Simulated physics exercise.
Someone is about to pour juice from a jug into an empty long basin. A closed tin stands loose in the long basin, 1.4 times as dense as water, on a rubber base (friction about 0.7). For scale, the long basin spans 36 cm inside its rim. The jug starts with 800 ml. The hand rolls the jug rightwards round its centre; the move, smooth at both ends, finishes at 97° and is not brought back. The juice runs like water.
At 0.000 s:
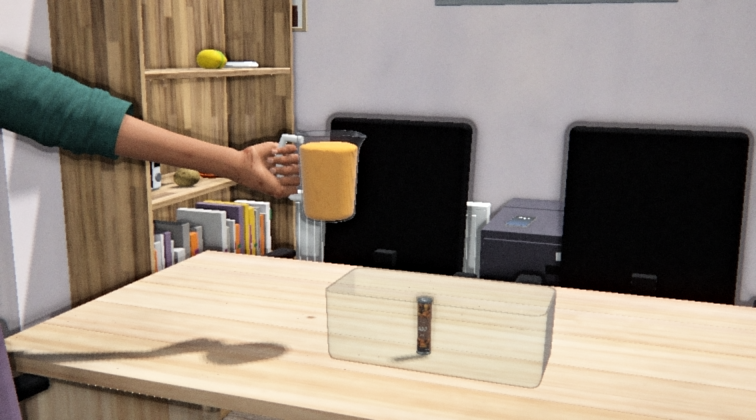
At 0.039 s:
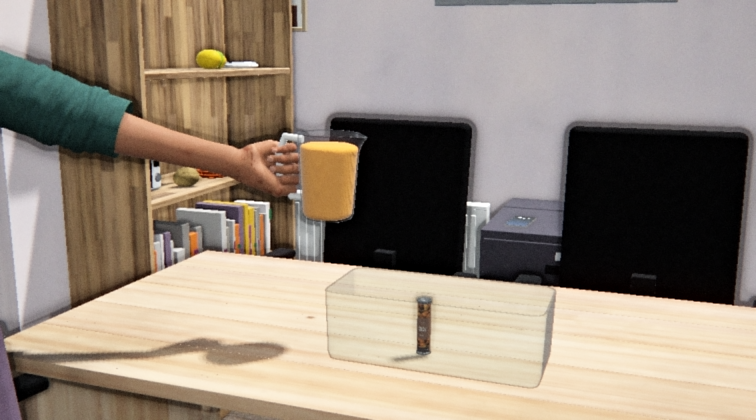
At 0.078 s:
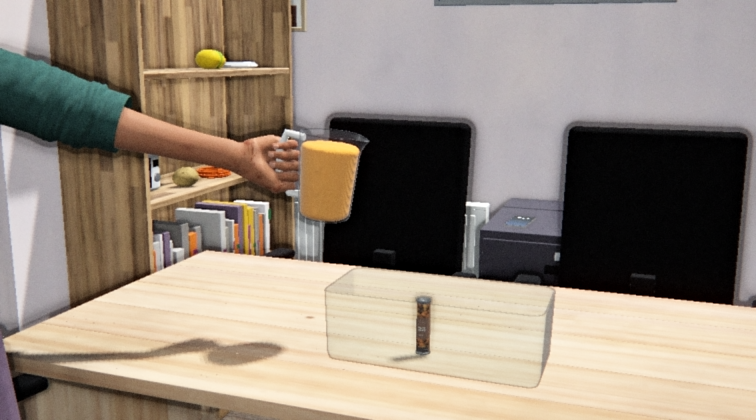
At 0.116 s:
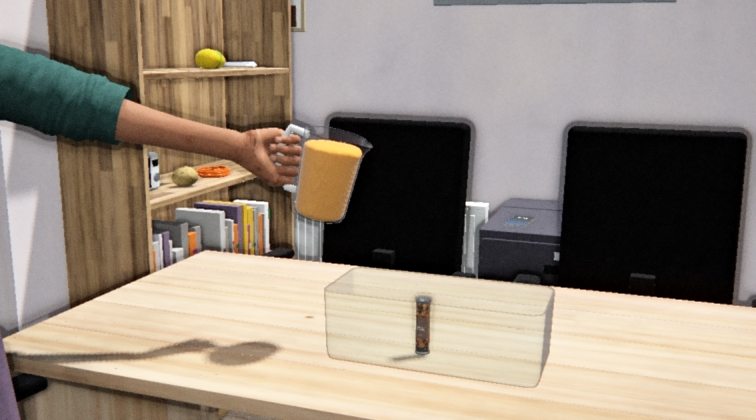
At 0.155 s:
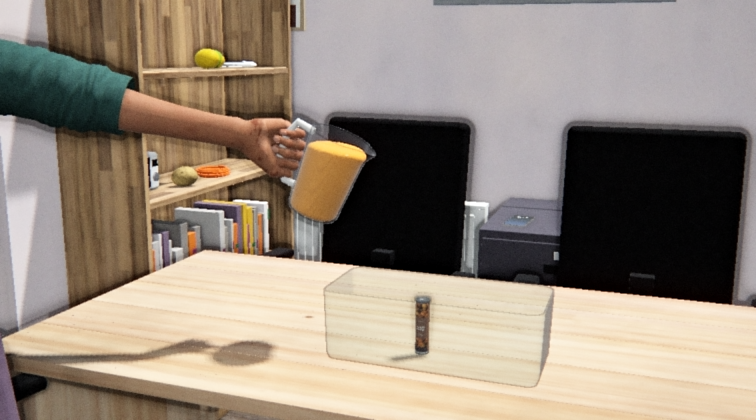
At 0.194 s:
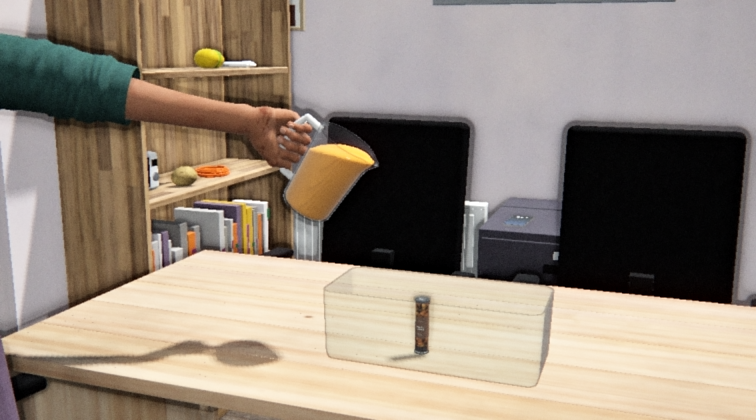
A hand tilting a clear jug of orange juice rightwards above an empty long basin with a small closed tin inside.
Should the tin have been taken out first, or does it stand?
It goes over.
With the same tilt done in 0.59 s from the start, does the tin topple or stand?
Then it goes over.
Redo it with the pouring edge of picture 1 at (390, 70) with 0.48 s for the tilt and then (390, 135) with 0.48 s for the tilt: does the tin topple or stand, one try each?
First it keeps standing; then it remains upright.
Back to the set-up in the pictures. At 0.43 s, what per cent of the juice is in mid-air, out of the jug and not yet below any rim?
Near 30 in a hundred.
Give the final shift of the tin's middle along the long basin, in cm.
About 11.5 cm.
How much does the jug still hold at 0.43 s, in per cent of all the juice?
Some 64 per cent.
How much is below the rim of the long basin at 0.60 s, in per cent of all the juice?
Near 48 in a hundred.
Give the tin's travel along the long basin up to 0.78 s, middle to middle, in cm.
About 8 cm.
After 0.43 s the tilt is 94° and 63 per cent is still to pour; the tin stands where it began.
After 0.60 s the tilt is 97° and 29 per cent is still to pour; the tin leans 13°.
After 0.78 s the tilt is 97° and 10 per cent is still to pour; the tin leans 30°.
After 0.98 s the tilt is 97° and 3 per cent is still to pour; the tin lies on its side.
In the end the tin lies on its side.
